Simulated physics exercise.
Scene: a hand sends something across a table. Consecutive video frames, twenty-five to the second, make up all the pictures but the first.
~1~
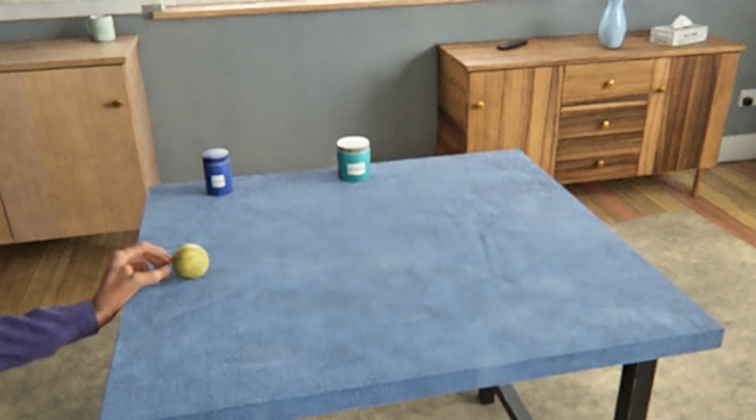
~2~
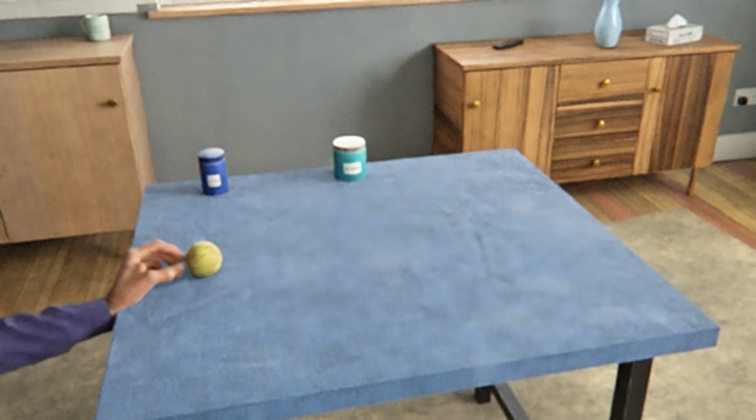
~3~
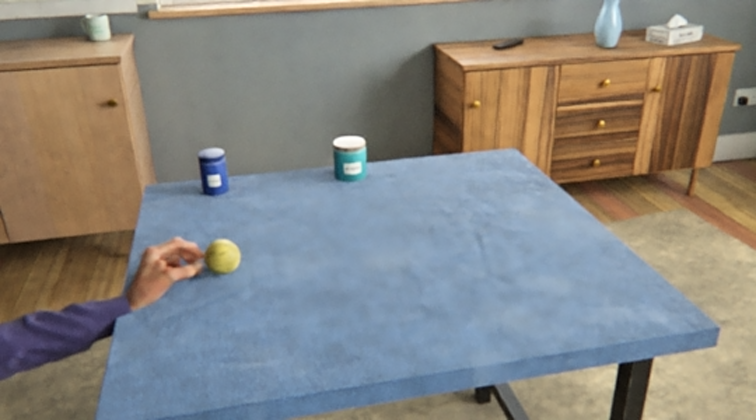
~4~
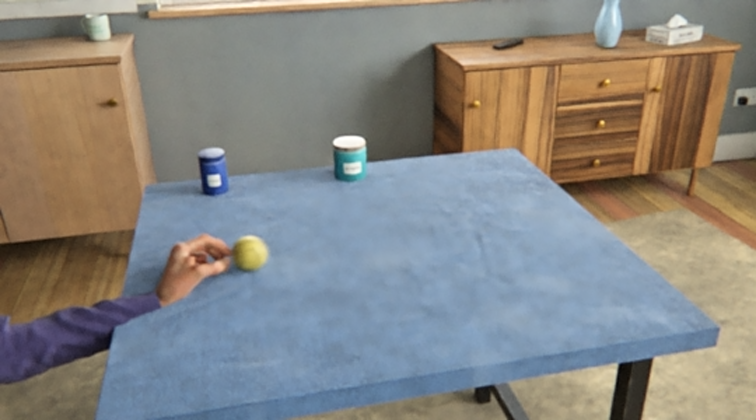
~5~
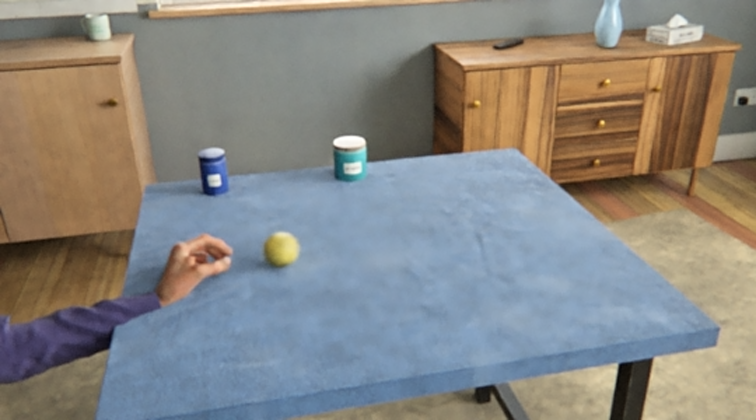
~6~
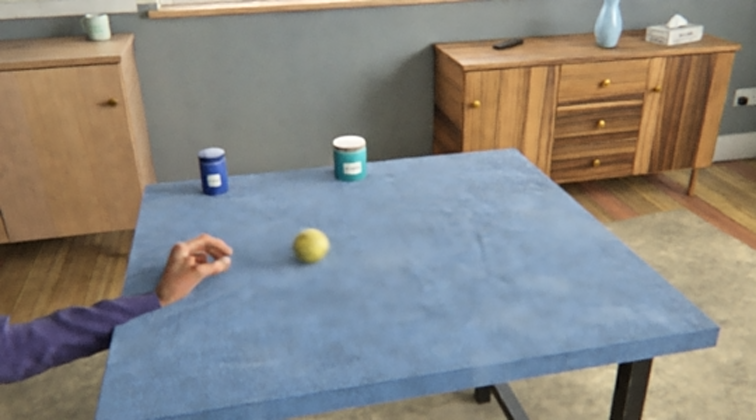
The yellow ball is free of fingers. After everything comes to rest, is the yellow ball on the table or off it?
Lost over the side.
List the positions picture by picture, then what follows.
The first frame shows under the hand; yellow ball (190, 262).
The second frame shows under the hand; yellow ball (204, 259).
The third frame shows under the hand; yellow ball (222, 257).
The fourth frame shows yellow ball (249, 254).
The fifth frame shows yellow ball (280, 250) moved about its own width.
The sixth frame shows yellow ball (310, 246) moved well along.
Then, 0.20 s later than the last frame, yellow ball moved well along near (450, 229).
Then, 0.40 s later than the last frame, yellow ball moved well along near (571, 215).
Then, 0.70 s later than the last frame, yellow ball now off the table.
Then, 0.90 s later than the last frame, things are still on the move.
When it is over, off the table, yellow ball.
